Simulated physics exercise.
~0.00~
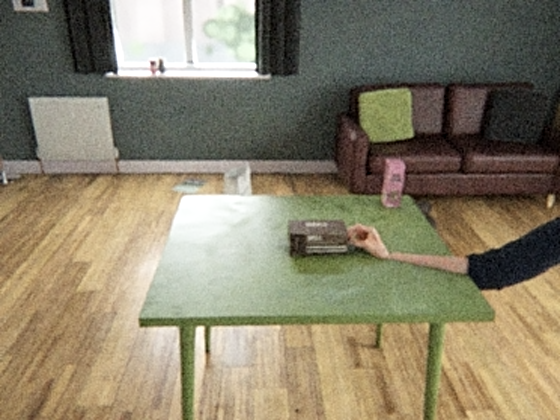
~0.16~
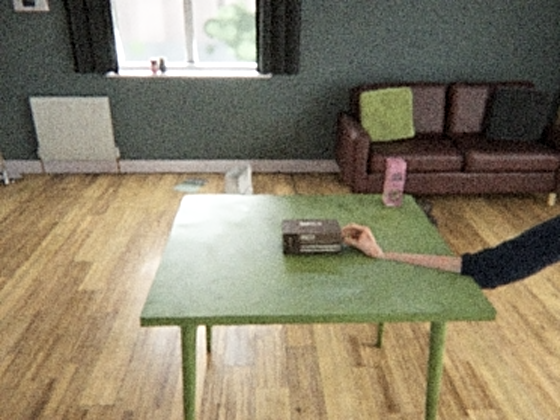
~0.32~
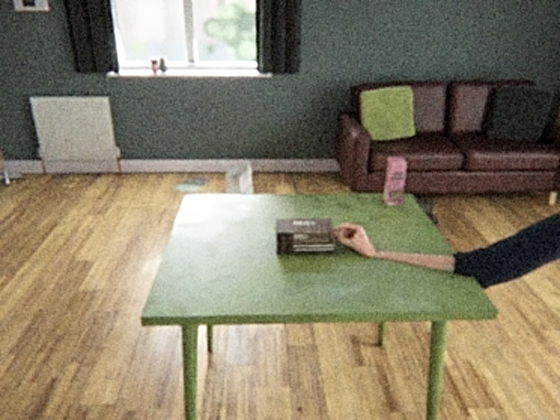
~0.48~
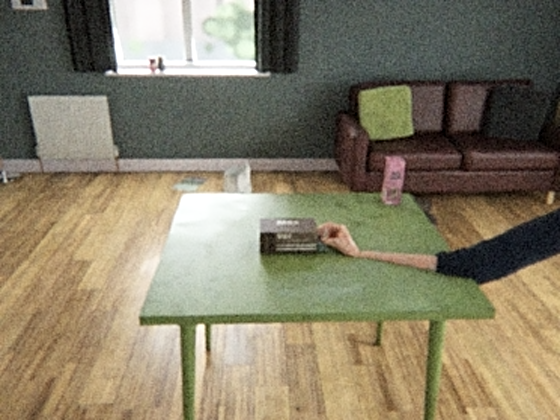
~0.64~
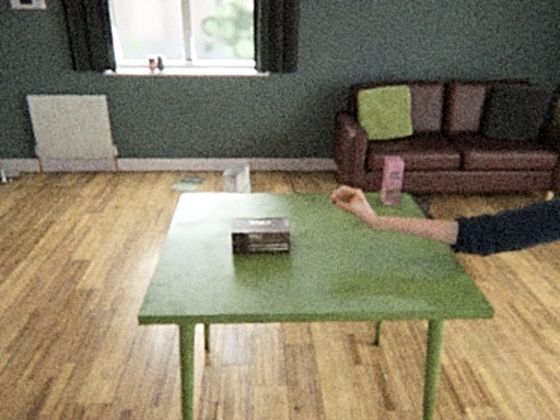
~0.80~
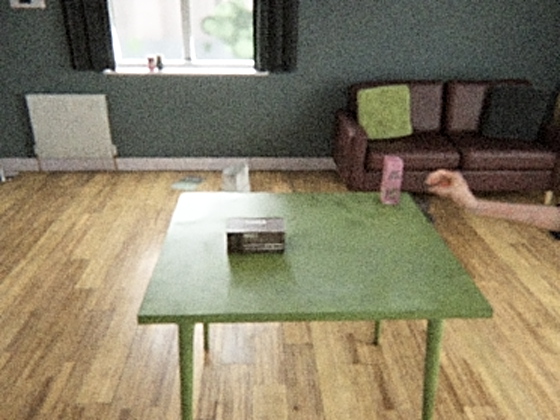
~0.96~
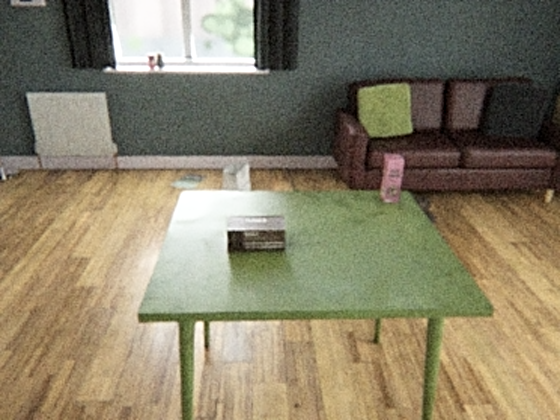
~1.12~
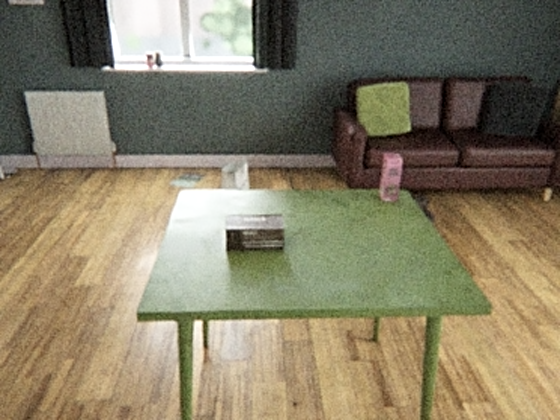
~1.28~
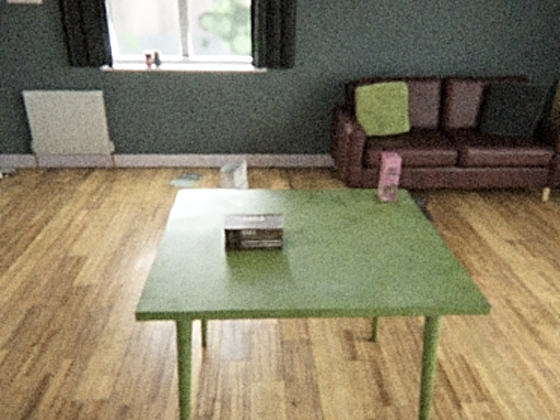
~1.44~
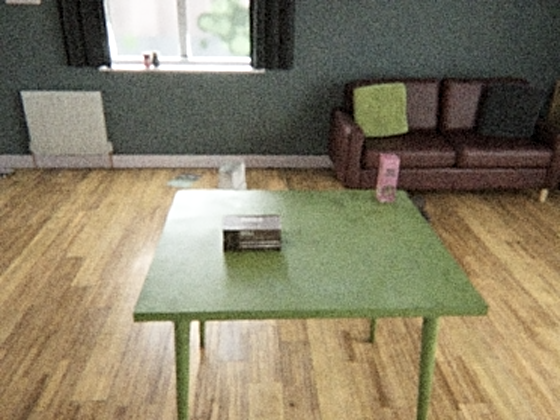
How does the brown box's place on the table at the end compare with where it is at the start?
The brown box begins near the middle of the green table and ends farther to the left, still resting on the tabletop.
